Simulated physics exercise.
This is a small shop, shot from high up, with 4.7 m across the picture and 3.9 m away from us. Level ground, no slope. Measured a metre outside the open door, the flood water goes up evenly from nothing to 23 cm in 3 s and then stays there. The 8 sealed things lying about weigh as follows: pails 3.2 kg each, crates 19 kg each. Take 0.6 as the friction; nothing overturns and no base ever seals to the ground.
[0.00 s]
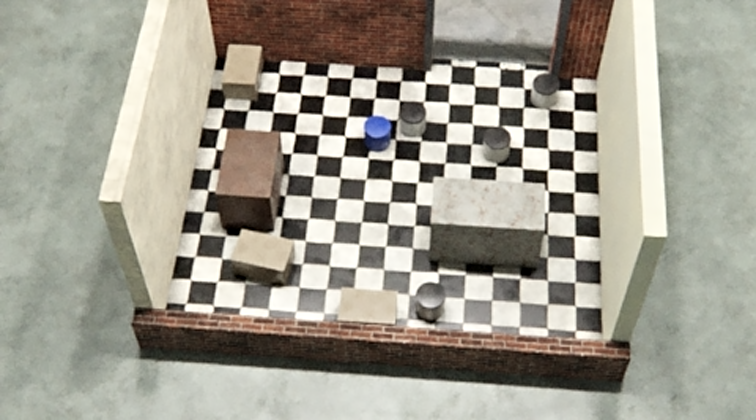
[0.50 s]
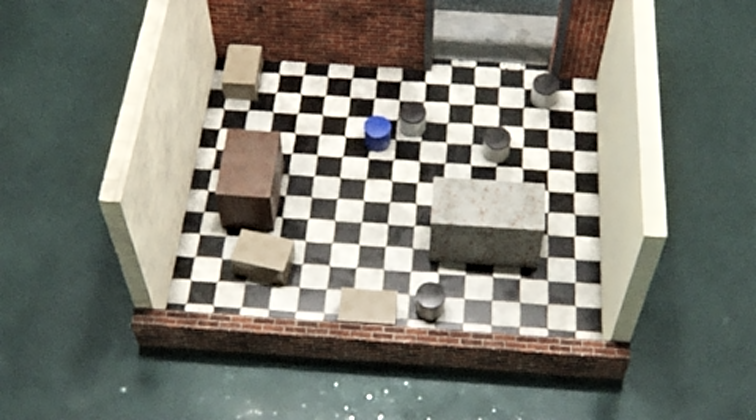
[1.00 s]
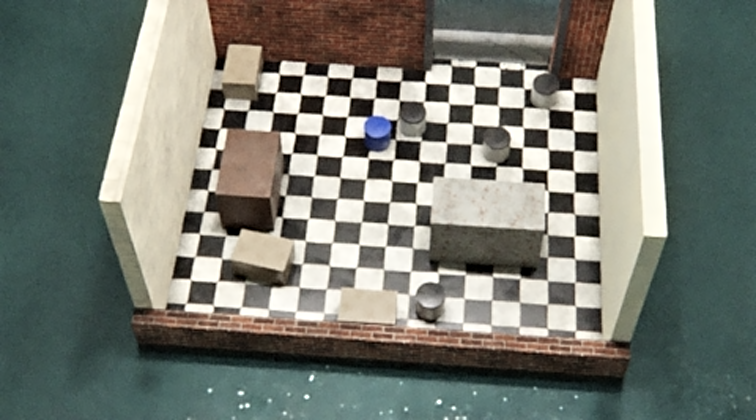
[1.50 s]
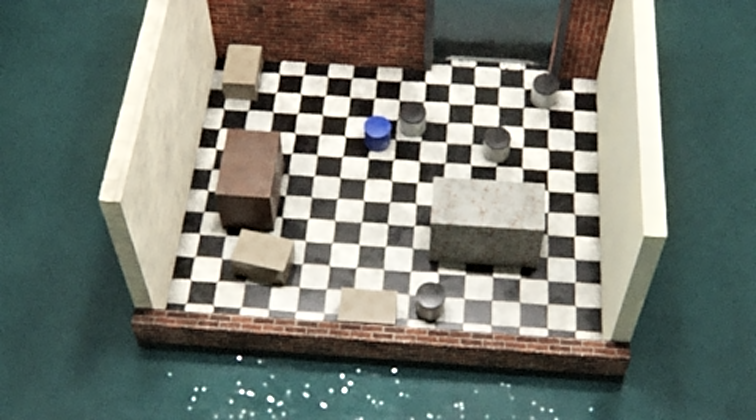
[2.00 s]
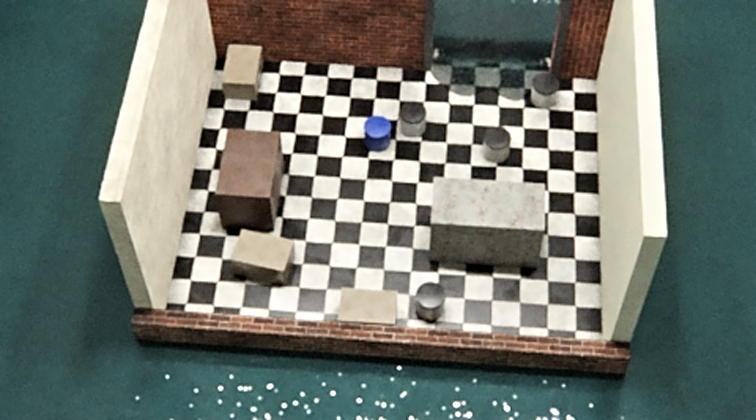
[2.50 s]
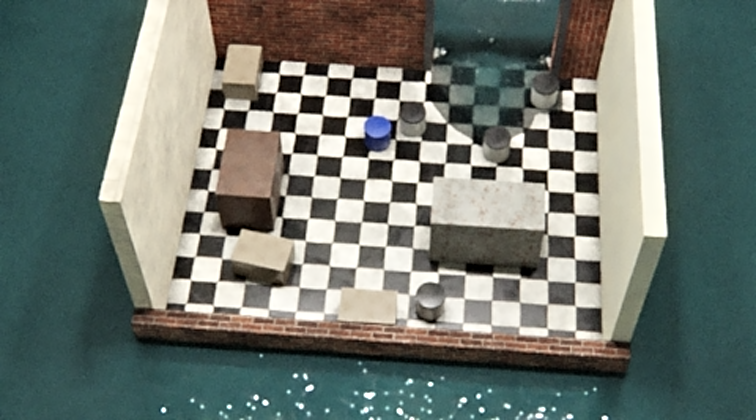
Dark green water surrounds a small shop, then spreads through the open doorway onto the checkered floor.
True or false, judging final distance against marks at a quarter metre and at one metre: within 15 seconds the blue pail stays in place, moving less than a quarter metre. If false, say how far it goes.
False, a quarter metre to one metre.
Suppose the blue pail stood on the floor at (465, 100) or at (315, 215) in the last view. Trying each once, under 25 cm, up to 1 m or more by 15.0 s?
In that order: It goes a long way; it goes a long way.
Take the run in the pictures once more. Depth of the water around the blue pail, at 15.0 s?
About 16 cm.
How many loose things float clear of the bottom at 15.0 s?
I'd say 8 of them.
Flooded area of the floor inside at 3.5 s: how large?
Close to 4.5 m2, I'd say.
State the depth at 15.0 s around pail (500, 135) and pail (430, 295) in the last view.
Around 17 cm and 17 cm.
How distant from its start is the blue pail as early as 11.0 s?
Around 150 centimetres.
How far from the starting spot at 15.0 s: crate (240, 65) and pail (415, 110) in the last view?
80 cm, 250 cm.
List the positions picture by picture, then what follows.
The blue pail at (377, 126), on the bottom; 0.0 m2 under water; 0 of 8 have shifted, in the first frame.
The blue pail at (377, 126) rests on the ground; 0.0 m2 under water; 0 of 8 have shifted, in the second frame.
The blue pail at (377, 126), on the bottom; 0.0 m2 under water; 0 of 8 have shifted, in the third frame.
The blue pail at (377, 126) rests on the ground; 0.0 m2 under water; 0 of 8 have shifted, in the fourth frame.
The blue pail at (377, 126), on the bottom; water covers 0.3 m2; 0 of 8 have shifted, in the fifth frame.
The blue pail at (377, 126), on the bottom; water covers 1.1 m2; 0 of 8 have shifted, in the sixth frame.
After 3.5 s the blue pail is near (377, 126), 0.0 m from its start, aground; 0 afloat.
After 6.8 s the blue pail is near (343, 140), 0.4 m from its start, aground; 4 afloat.
After 11.0 s the blue pail is near (275, 54), 1.6 m from its start, afloat; 8 afloat.
After 15.0 s the blue pail is near (423, 158), 0.8 m from its start, afloat; 8 afloat.
